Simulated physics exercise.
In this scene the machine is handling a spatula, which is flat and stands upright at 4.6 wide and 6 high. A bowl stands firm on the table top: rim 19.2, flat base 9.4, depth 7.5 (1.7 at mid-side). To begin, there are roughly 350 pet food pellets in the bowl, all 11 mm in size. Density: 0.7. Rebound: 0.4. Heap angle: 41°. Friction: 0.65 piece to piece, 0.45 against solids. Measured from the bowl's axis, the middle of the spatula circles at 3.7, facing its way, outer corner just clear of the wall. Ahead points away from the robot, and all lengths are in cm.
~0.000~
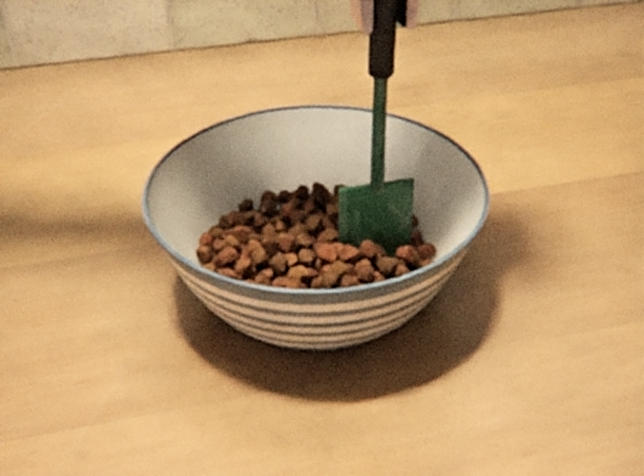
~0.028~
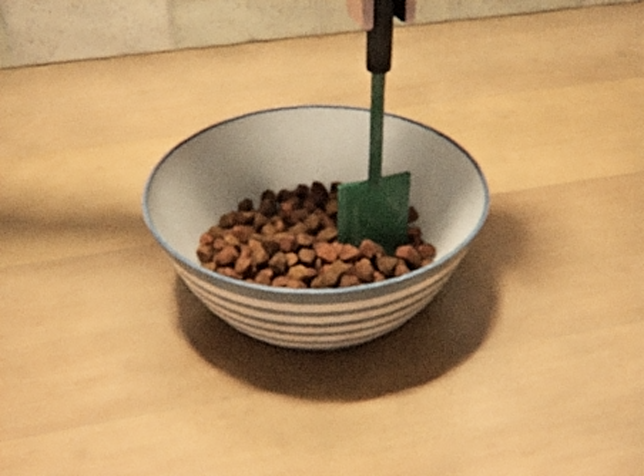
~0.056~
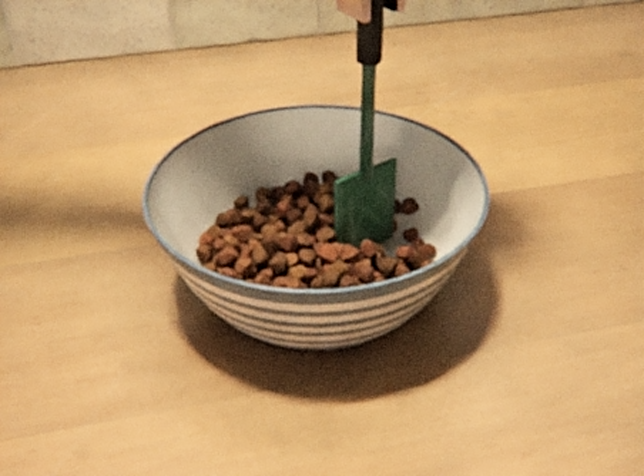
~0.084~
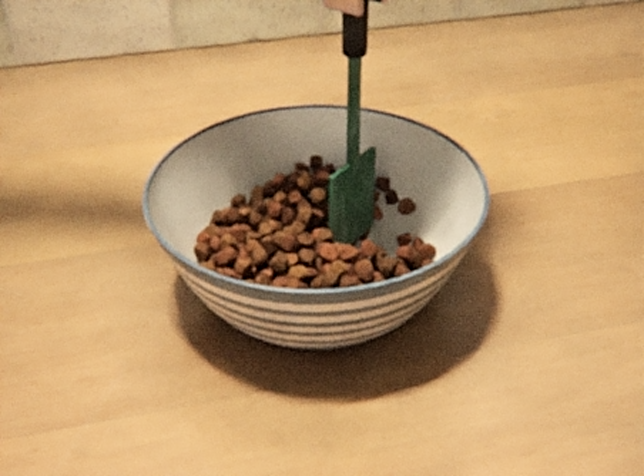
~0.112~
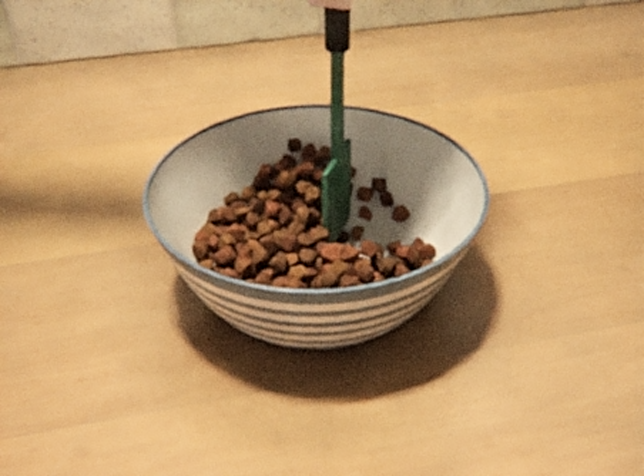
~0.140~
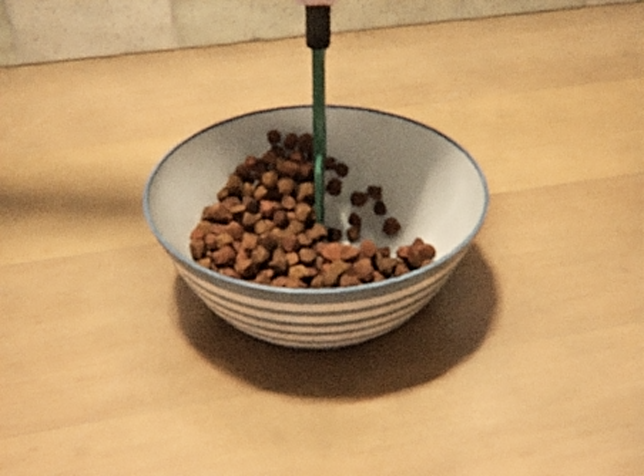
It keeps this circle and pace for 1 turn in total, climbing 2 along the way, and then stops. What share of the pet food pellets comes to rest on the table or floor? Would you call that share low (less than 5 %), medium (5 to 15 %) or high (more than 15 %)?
I would call it low.
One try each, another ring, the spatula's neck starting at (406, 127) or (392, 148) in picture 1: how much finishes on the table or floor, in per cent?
Roughly 0 and 0 per cent.
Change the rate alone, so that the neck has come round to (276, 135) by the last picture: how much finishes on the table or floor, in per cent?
Some 5 %.
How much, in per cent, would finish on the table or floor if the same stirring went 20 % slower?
0 %.
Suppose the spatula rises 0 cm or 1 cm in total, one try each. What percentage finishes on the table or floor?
5 and 0 %.
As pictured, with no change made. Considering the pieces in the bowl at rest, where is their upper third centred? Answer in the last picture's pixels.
Estimated centre: (376, 217).
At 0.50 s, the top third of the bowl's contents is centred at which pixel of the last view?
(402, 253).
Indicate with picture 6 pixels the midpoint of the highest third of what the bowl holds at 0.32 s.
About (234, 261) in the last picture.
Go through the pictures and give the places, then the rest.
Spatula neck at (378, 162), 0° round; upper third of the load around (305, 255), from x 205 to 430, top at y 190; 351 in the bowl, in the first frame.
Spatula neck at (376, 157), 6° round; upper third of the load around (307, 252), from x 205 to 430, top at y 190, in the second frame.
Spatula neck at (367, 148), 22° round; upper third of the load around (307, 244), from x 205 to 430, top at y 180, in the third frame.
Spatula neck at (353, 140), 39° round; upper third of the load around (301, 232), from x 200 to 430, top at y 160, in the fourth frame.
Spatula neck at (337, 134), 56° round; upper third of the load around (290, 220), from x 200 to 430, top at y 145, in the fifth frame.
Spatula neck at (319, 131), 73° round; upper third of the load around (277, 217), from x 195 to 430, top at y 135; 351 in the bowl, in the sixth frame.
After 0.32 s, 183° round, highest piece 8 above the table; 351 in the bowl.
After 0.50 s, 293° round, highest piece 9 above the table; 350 in the bowl, 1 in flight or on the tool.
After 0.79 s, 0° round, highest piece 7 above the table; 350 in the bowl, 1 on the table or floor.
After 1.49 s, 0° round, highest piece 7 above the table; 350 in the bowl, 1 on the table or floor.
At rest, 350 in the bowl, 1 on the table or floor. That is 0 % on the table or floor.
